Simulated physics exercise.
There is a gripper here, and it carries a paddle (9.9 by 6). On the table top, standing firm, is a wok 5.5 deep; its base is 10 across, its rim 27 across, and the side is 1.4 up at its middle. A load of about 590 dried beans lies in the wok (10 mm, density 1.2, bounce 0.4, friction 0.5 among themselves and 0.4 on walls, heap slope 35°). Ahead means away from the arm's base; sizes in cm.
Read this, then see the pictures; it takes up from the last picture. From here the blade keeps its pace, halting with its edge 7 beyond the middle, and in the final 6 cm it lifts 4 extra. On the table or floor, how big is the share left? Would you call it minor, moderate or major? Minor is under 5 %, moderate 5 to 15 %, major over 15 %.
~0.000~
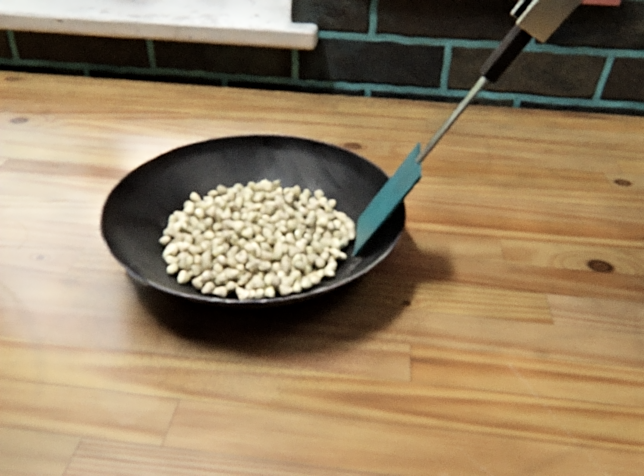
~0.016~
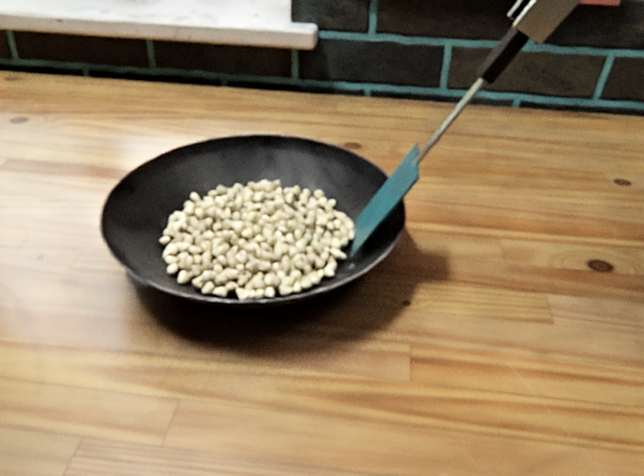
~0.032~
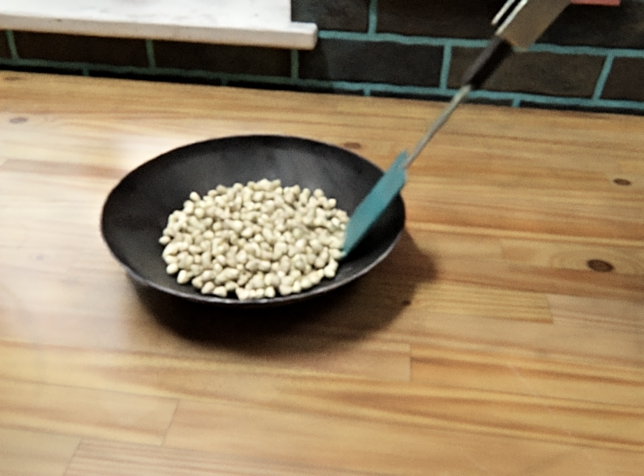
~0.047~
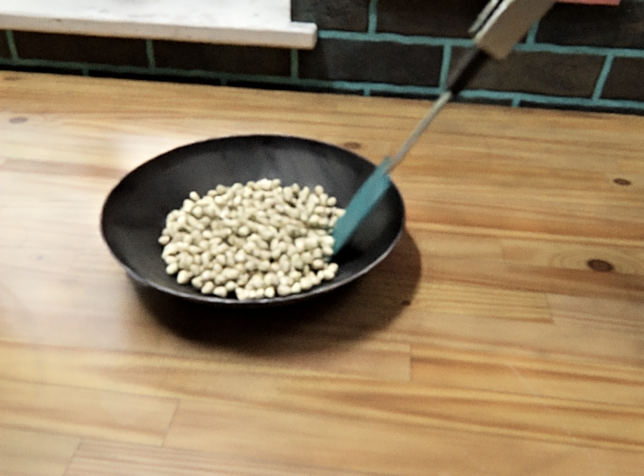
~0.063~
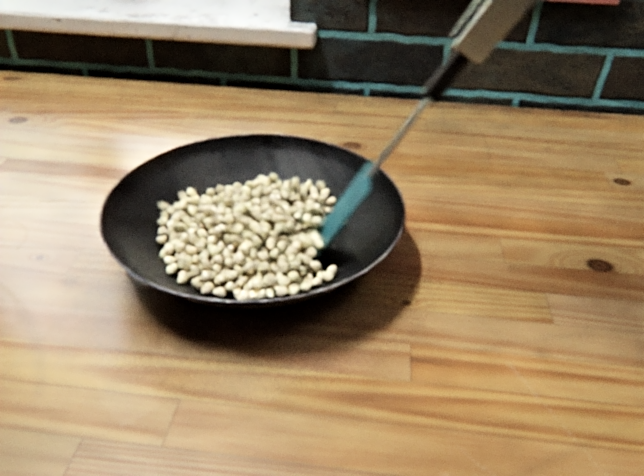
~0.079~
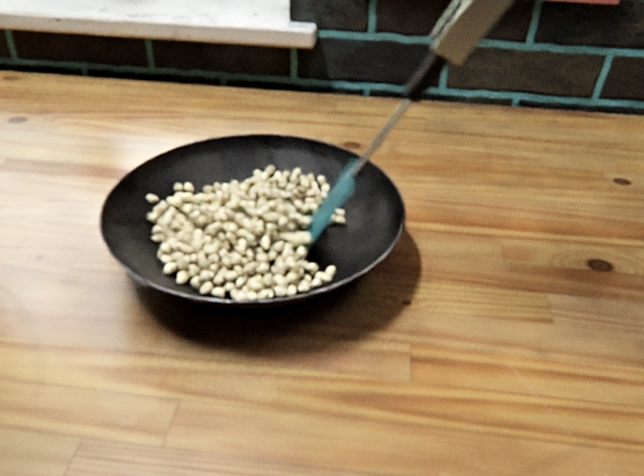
I would call it moderate.
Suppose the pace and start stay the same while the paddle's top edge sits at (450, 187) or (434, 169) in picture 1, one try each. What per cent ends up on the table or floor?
About 10 and 10 per cent.
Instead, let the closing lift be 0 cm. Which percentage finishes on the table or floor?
It comes to near 10 percent.
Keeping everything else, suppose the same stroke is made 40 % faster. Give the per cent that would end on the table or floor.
15 per cent, about.
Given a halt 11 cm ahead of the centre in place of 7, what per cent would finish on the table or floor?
30 %, roughly.
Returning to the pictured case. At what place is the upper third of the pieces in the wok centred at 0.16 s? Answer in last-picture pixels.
Centre: Approx. (189, 207) in the last view.
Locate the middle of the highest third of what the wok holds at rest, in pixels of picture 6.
You'll find it at about (172, 206).
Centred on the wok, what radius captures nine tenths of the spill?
I'd estimate close to 40 centimetres.
After 0.12 s, sloping 61°, highest piece 5 above the table; 588 in the wok.
After 0.16 s, sloping 61°, highest piece 6 above the table; 588 in the wok.
After 0.38 s, sloping 61°, highest piece 8 above the table; 529 in the wok, 38 on the table or floor, 21 on the blade or in flight.
After 1.43 s, sloping 61°, highest piece 6 above the table; 529 in the wok, 59 on the table or floor.
In the end, 529 in the wok, 59 on the table or floor. That is 10 % on the table or floor.
